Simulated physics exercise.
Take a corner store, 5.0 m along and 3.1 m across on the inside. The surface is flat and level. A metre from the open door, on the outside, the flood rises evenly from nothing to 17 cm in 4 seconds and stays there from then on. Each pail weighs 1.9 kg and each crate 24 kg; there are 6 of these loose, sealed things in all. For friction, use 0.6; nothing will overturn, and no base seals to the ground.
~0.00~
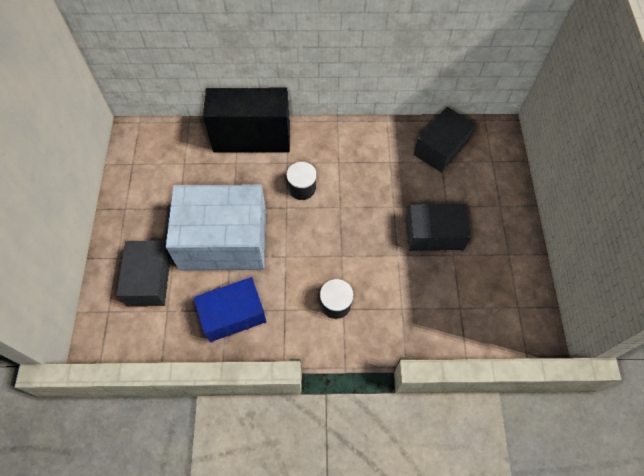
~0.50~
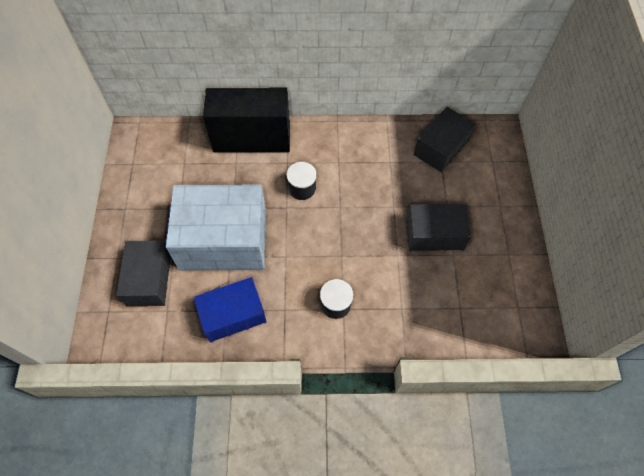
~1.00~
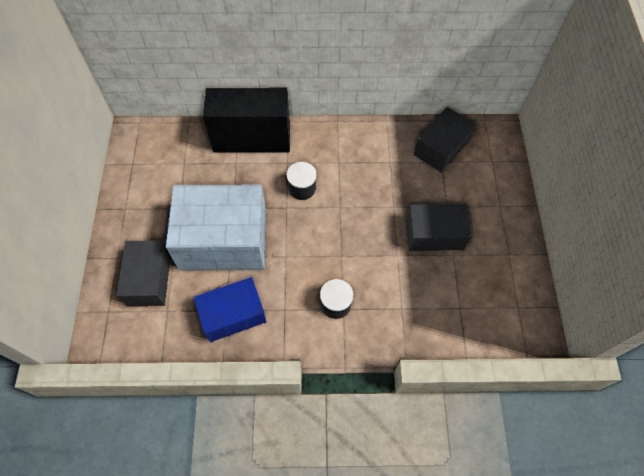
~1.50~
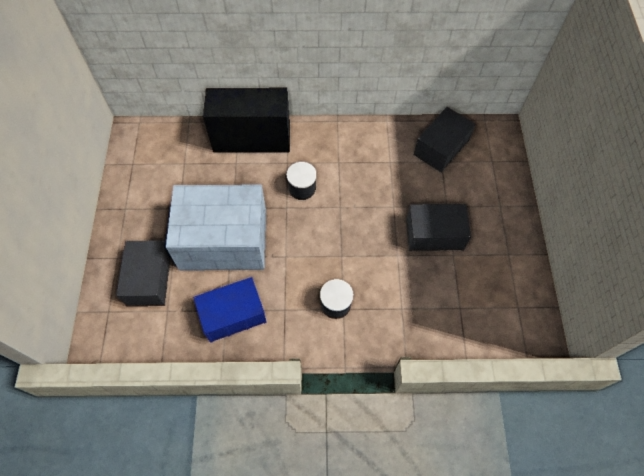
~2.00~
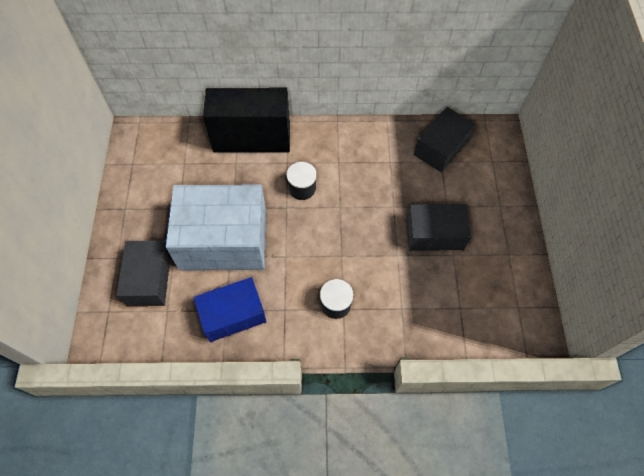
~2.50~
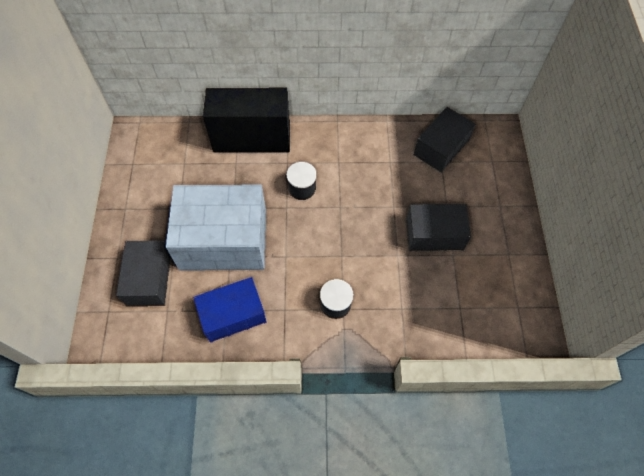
In a corner store with a tiled floor, the dark blocks, blue box and white-topped cylinders stay still while bluish water spreads over the paving outside, closes in toward the doorway and finally reaches just inside the opening.
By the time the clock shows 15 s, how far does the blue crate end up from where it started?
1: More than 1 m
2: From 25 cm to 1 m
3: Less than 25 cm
3, less than 25 cm.
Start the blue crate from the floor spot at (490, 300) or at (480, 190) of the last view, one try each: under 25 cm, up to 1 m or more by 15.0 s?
The first time it hardly drifts, the second time it hardly drifts.
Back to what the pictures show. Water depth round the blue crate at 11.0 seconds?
I'd say around 3 cm.
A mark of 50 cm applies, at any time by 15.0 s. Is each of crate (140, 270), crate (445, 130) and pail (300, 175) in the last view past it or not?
In turn: Within, within, beyond.
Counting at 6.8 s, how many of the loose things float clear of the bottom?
At that point I count 2.
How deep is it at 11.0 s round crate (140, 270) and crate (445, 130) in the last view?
About 3 and 7 cm.
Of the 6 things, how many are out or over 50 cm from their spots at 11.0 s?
2.
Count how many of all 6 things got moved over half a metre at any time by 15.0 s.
The total is 2.
After 3.5 s the blue crate is near (229, 305), 0.0 m from its start, aground; 0 afloat.
After 6.8 s the blue crate is near (229, 305), 0.0 m from its start, aground; 2 afloat.
After 11.0 s the blue crate is near (229, 305), 0.0 m from its start, aground; 2 afloat.
After 15.0 s the blue crate is near (229, 305), 0.0 m from its start, aground; 2 afloat.
